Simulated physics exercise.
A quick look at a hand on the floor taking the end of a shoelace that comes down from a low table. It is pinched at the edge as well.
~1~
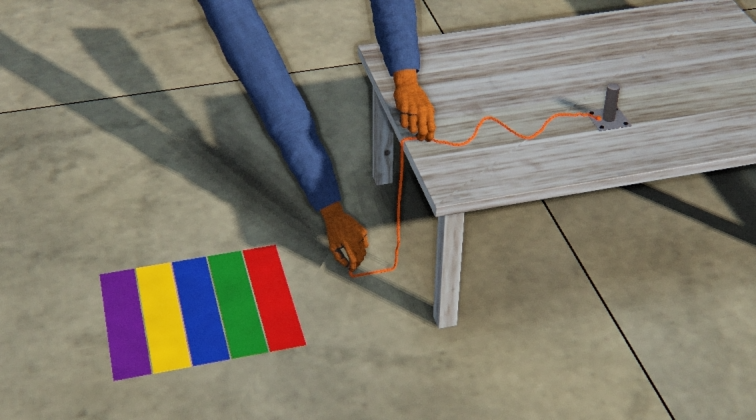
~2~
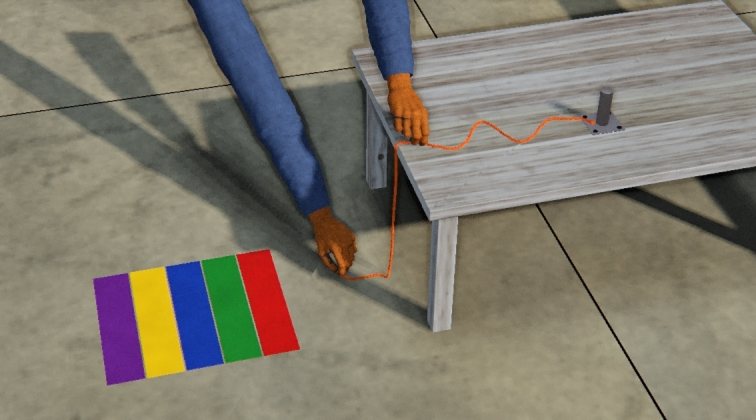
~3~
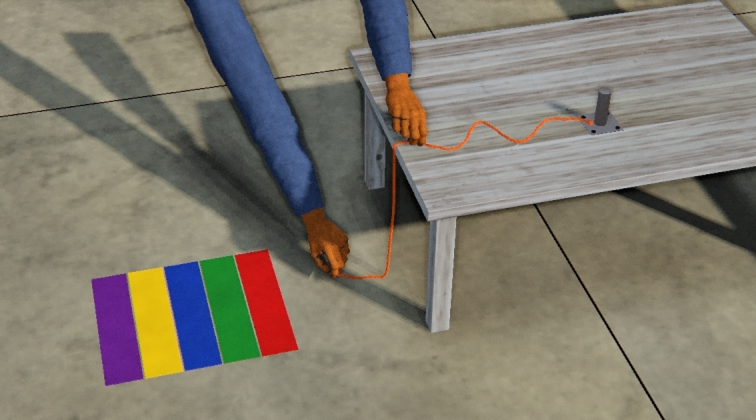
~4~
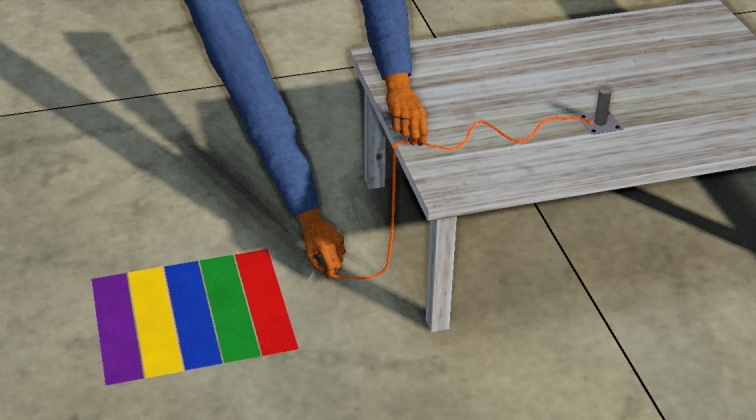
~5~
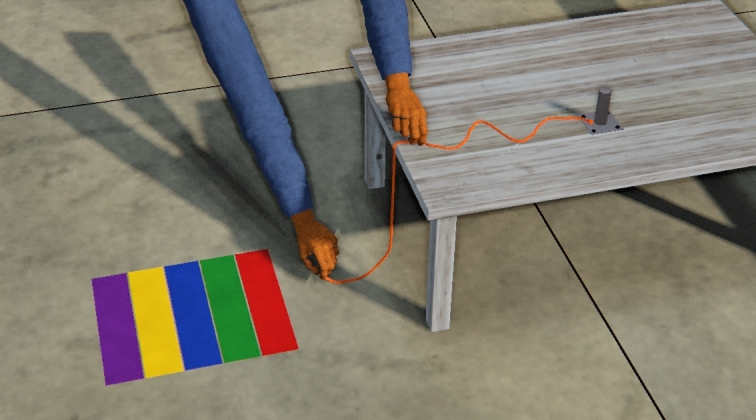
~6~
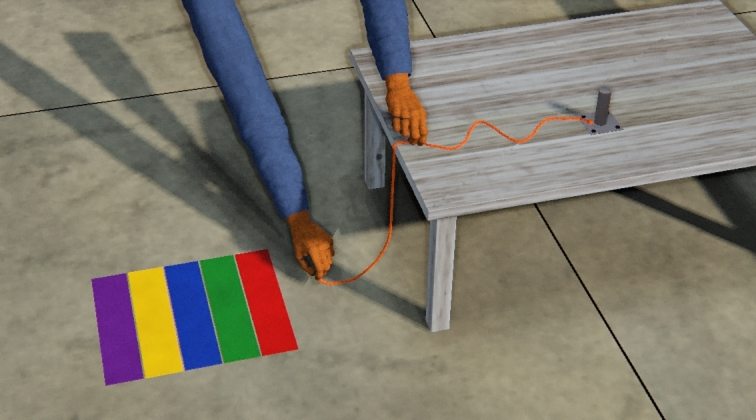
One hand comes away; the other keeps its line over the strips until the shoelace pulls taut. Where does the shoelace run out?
The end stops over the yellow strip.
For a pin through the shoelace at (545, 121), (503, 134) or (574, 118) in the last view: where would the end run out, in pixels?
Try by try, around (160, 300), (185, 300) and (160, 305).
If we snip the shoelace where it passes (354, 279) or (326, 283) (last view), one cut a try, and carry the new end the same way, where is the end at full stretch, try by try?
Try by try, around (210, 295) and (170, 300).
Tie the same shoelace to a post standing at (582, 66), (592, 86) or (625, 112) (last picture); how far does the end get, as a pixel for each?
Try by try, around (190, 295), (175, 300) and (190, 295).
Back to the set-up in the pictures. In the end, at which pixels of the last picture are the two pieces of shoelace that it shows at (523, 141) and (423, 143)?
They go to (499, 134) and to (365, 170).
Soon after, end near (216, 293); over green.
After that, end near (174, 300); over blue.
At the stop, end near (151, 304); over yellow. It gets as far as the yellow strip.
